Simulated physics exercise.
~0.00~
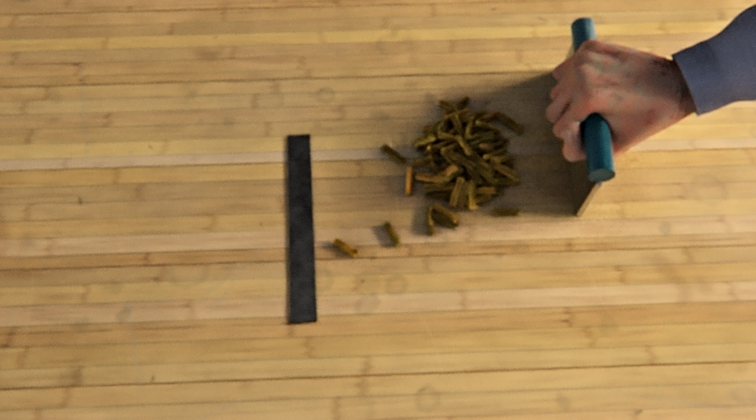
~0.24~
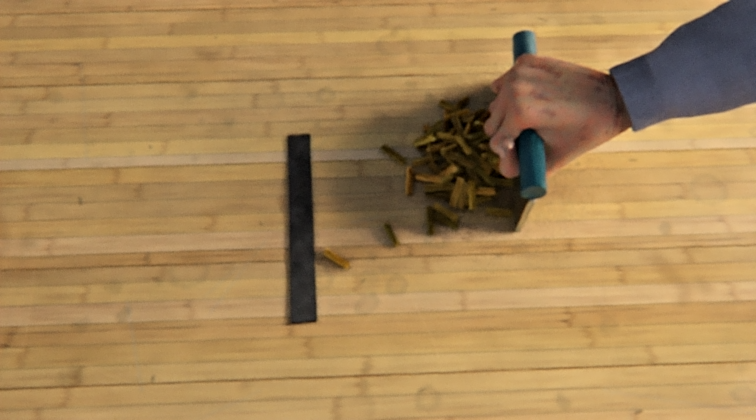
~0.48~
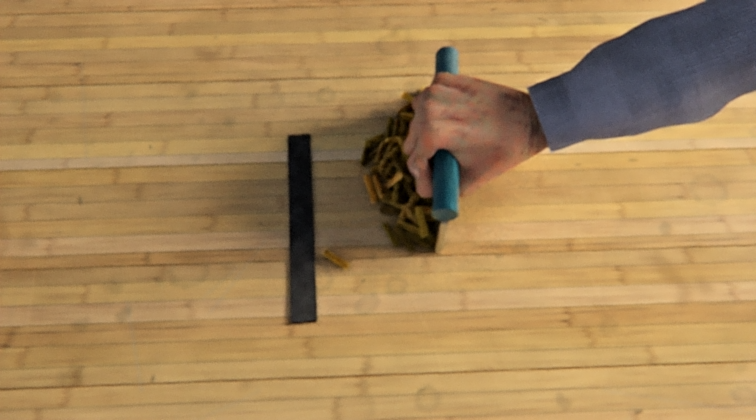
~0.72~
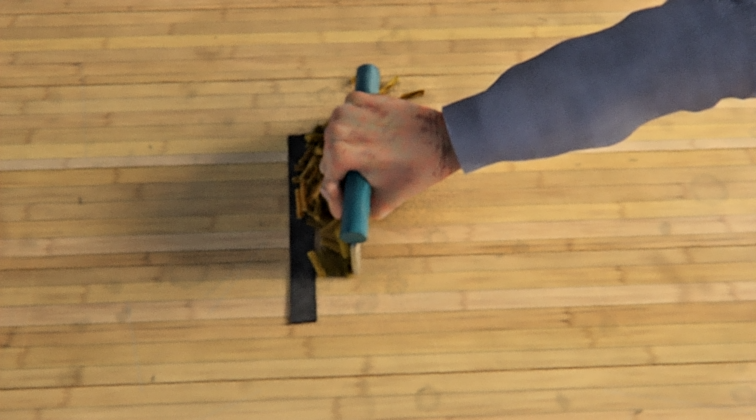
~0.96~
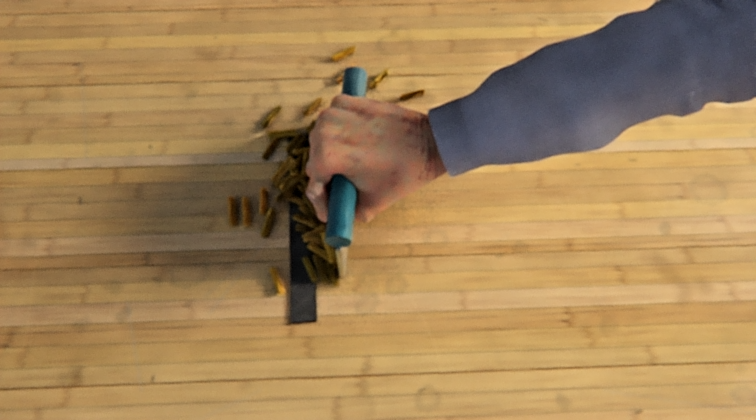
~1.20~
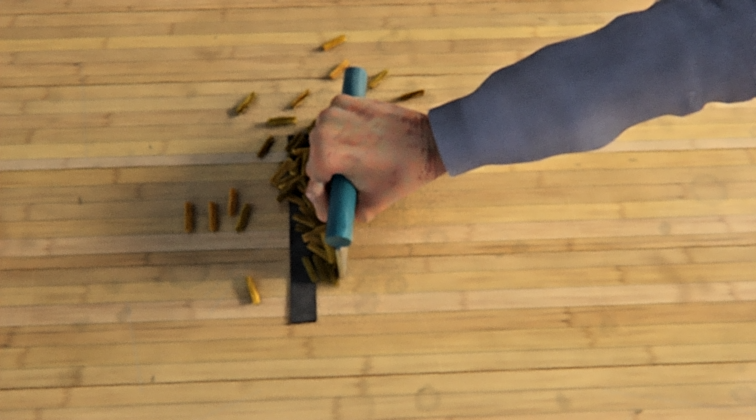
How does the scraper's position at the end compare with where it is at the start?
At the start the scraper is on the right side of the wooden surface, to the right of the pasta pile. At the end it is farther left and slightly lower, close beside the dark strip.
We see a hand with a teal-handled scraper push a pile of small dry pasta pieces leftward across a wooden surface to a dark strip, where the scraper stops and some pieces scatter beyond and around it while others stay bunched against the blade.
